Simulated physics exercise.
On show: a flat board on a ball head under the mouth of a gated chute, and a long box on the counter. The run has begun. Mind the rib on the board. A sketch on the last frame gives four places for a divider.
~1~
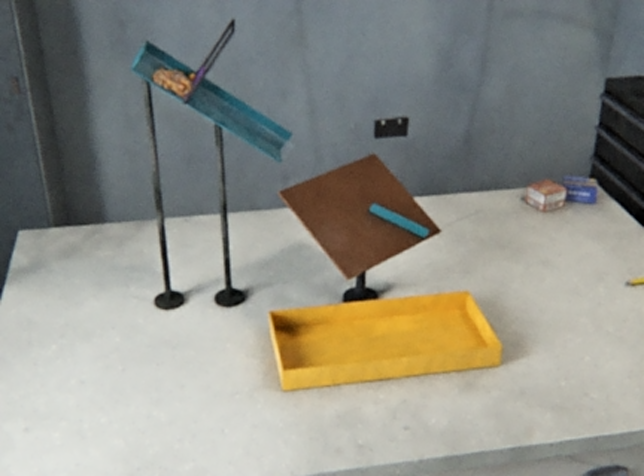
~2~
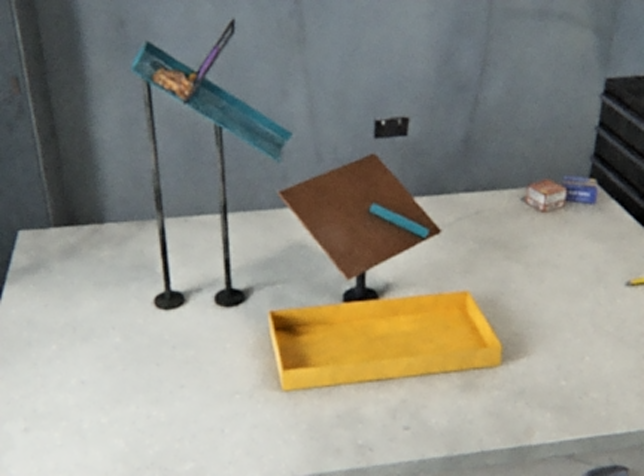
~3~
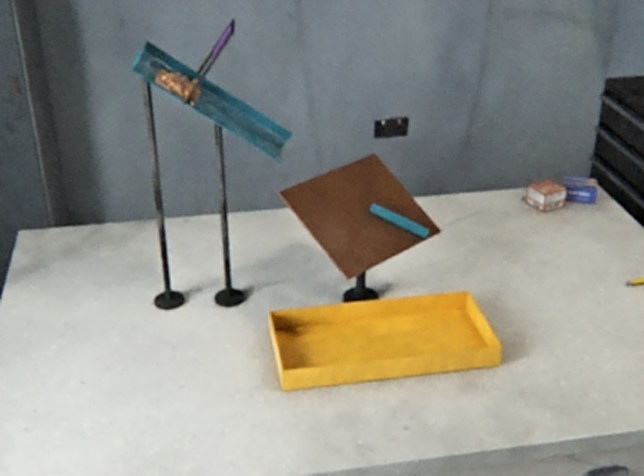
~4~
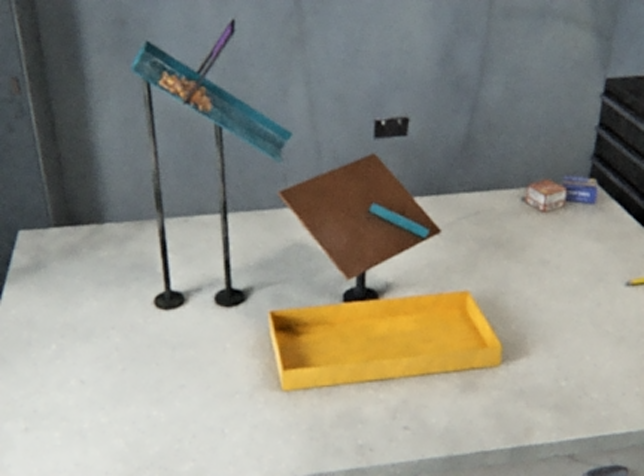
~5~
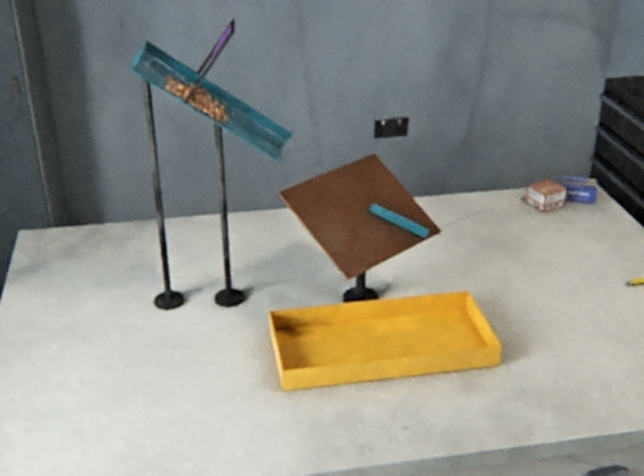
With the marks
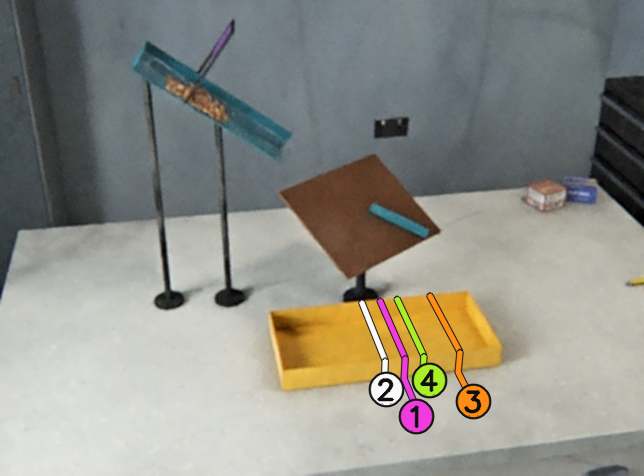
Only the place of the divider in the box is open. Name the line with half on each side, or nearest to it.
3.
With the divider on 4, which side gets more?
The right side.
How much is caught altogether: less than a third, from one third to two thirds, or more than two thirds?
About that: From one third to two thirds.
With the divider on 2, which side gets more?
More lands on the right.
On the marked copy, line 1 crosses the front rim at (404, 357); line 2 crosses the front rim at (384, 359); line 3 crosses the front rim at (459, 351); line 4 crosses the front rim at (423, 355).
If 1 is chosen, of what is caught, none at all on the left of the divider, the whole lot on the right.
If 2 is chosen, of what is caught, none at all on the left of the divider, the whole lot on the right.
If 3 is chosen, of what is caught, close to a third on the left of the divider, close to two thirds on the right.
If 4 is chosen, of what is caught, none at all on the left of the divider, the whole lot on the right.
